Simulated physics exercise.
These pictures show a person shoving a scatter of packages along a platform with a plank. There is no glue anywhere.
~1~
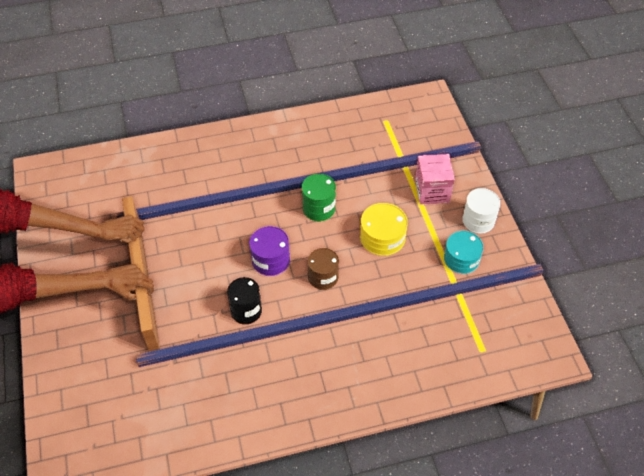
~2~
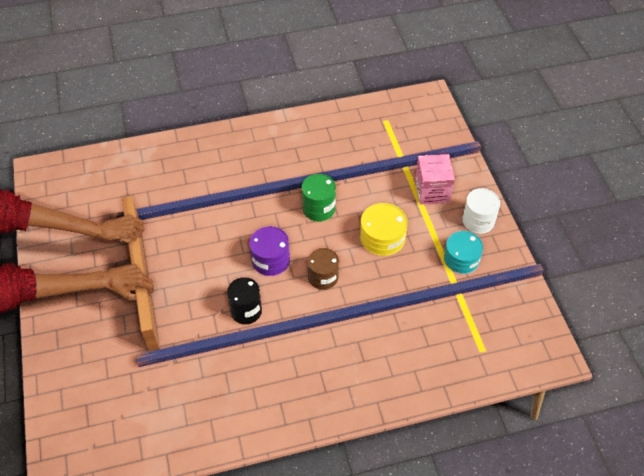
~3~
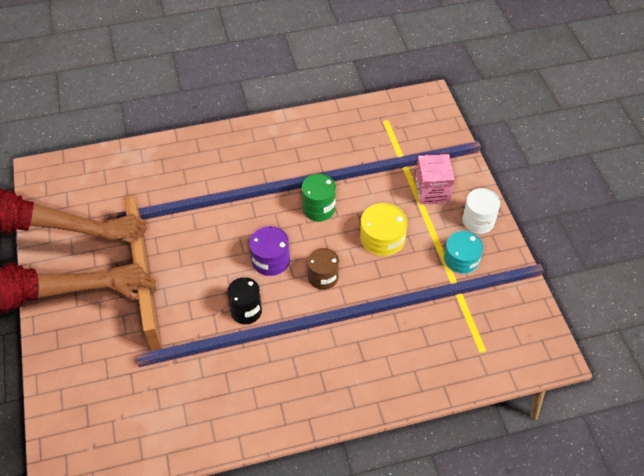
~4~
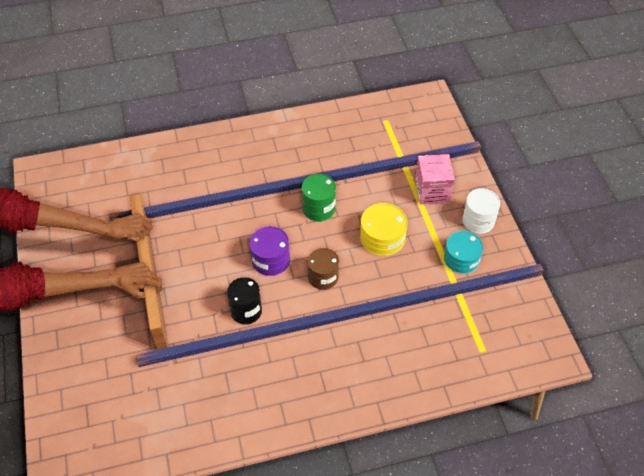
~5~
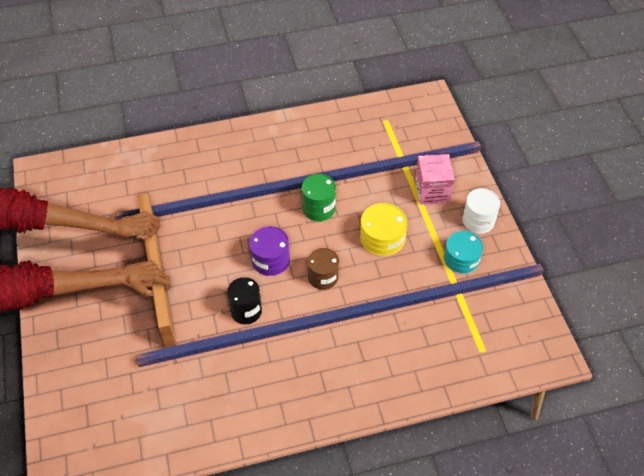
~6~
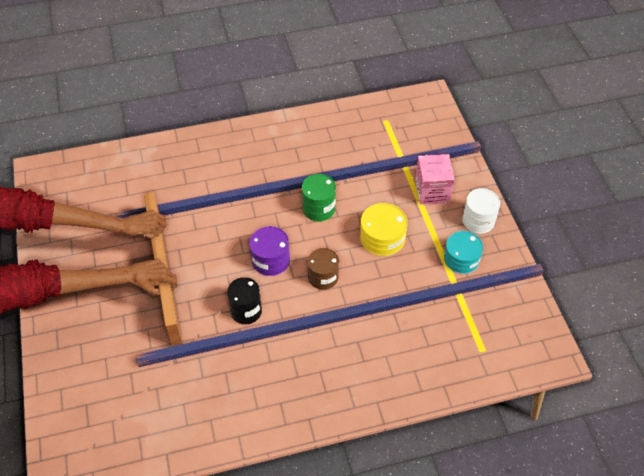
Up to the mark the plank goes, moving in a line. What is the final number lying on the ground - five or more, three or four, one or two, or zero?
It ends at one or two.
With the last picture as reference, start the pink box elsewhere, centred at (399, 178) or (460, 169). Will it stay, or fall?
Lab note - it rests there; then it rests there.
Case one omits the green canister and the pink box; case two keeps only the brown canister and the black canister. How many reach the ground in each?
I'd say 1 the first time and 1 the second time.
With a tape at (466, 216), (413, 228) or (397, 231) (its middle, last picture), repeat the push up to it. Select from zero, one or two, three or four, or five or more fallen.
Place one: Three to four; place two: None; place three: Not one.
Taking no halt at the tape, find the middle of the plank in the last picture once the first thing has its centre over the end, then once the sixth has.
Pixels in order: Roughly (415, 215), roughly (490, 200).
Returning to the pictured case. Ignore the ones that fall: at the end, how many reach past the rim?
That comes to 0 of them.
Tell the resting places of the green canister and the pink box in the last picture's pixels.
First at (431, 175); second at (463, 174).
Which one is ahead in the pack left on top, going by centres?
The yellow canister.
Early on, none off yet; white canister at rest near (481, 211); turquoise canister at rest near (463, 252); pink box at rest near (434, 180).
Finally, the number that fall off is one or two; lost, white canister.
